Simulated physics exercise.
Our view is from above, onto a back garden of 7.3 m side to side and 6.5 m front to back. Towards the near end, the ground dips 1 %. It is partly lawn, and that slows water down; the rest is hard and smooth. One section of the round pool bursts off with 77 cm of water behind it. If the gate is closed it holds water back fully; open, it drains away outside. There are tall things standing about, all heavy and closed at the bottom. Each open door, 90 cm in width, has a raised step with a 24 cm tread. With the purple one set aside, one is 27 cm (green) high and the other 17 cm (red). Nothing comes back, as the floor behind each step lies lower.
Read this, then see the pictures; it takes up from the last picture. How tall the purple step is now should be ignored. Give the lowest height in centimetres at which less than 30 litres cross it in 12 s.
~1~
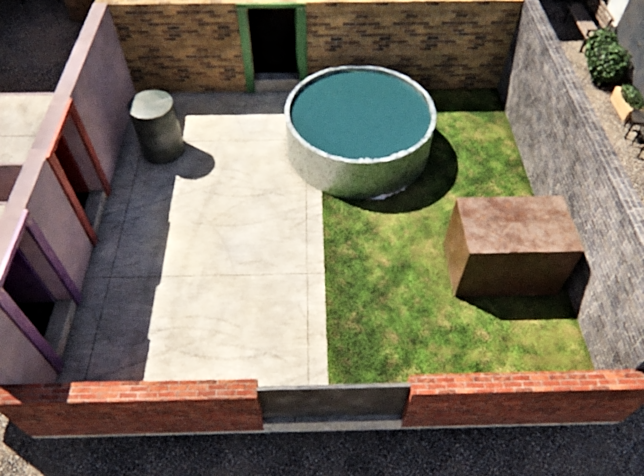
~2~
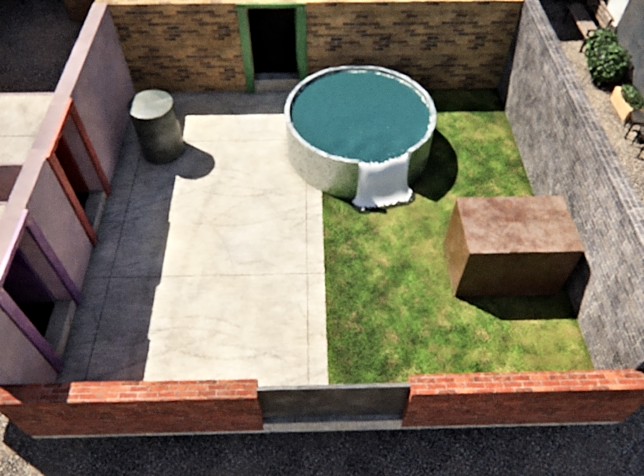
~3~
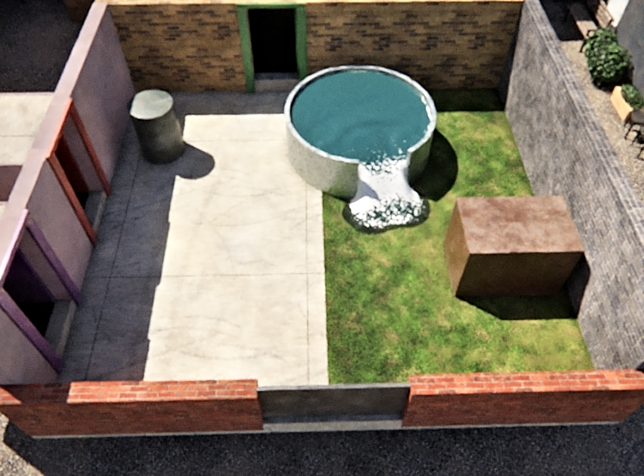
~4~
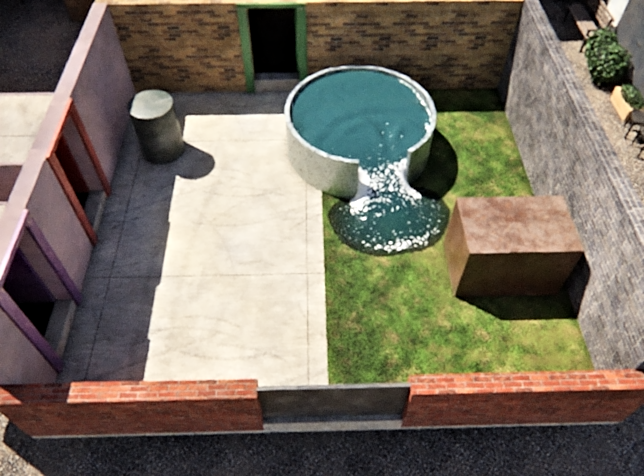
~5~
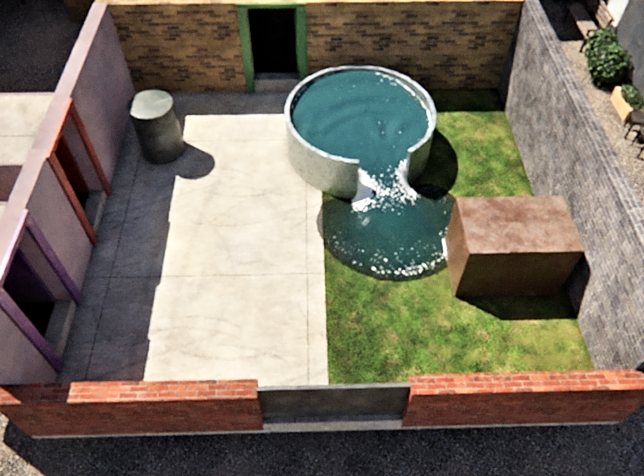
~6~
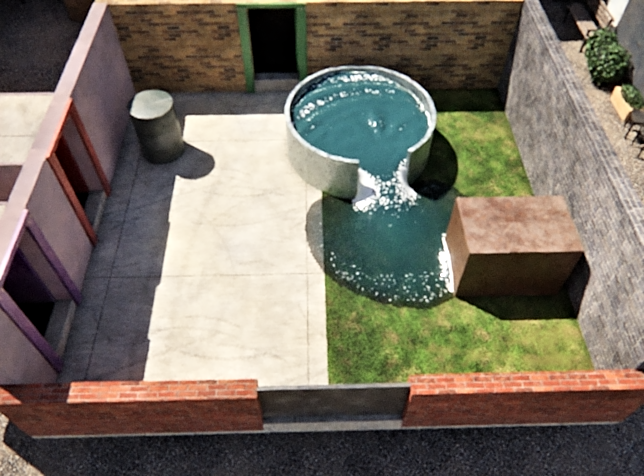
About 11 cm.
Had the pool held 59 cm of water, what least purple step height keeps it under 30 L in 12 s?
Then around 7.5 centimetres.
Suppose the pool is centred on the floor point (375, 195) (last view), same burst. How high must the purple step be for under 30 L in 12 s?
A minimum of about 13.5 cm.
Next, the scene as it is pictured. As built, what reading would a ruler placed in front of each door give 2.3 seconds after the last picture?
Lab note, cm: Purple 0; green 0; red 0.
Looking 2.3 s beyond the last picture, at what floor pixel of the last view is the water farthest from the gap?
In the last picture, around (132, 408).
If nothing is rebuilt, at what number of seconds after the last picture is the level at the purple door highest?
4.0 s.
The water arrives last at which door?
Green.
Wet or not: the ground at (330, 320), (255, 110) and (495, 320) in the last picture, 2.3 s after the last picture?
Soaked; untouched; soaked.
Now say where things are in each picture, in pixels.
The first picture shows still water, 77 cm deep, in the round pool at (360, 114); the purple door at (41, 295) is dry.
In the second picture, the gap is at (382, 182), the front 0.3 m out at (408, 201); the back of the round pool holds 77 cm.
In the third picture, the front is at (412, 223), 0.8 m from the gap at (382, 184); 0.8 m2 of floor is wet, 77 cm left at the back.
In the fourth picture, water pours out at (382, 185) and has run 1.2 m, to (419, 247); about 9 cm deep outside, 77 cm at the back.
In the fifth picture, the front is at (416, 275), 1.7 m from the gap at (382, 185); 3.1 m2 of floor is wet, 76 cm left at the back.
In the sixth picture, the front is at (432, 302), 2.2 m from the gap at (382, 184); 4.5 m2 of floor is wet, 70 cm left at the back; the purple door at (41, 295), 5.3 m from the gap, is still 3.8 m from the nearest water.
Then, 0.7 s after the last picture water covers 25 % of the floor, deepest (42 cm) near (393, 196); it has not reached the purple door.
Then, 2.3 s after the last picture water covers 45 % of the floor, deepest (28 cm) near (393, 196); it has not reached the purple door.
Then, 11.3 s after the last picture water covers 100 % of the floor, deepest (13 cm) near (62, 410); 11 cm at the purple door, 0 litres in over its 18 cm step.
At the purple door as built, the water peaked near 16 cm, 3.9 s after the last picture.
Run again over the same 12 s with other heights there, 77 litres in over 9 cm, 18 litres over 12 cm. The limit of 30 litres is kept from about 11 cm up.
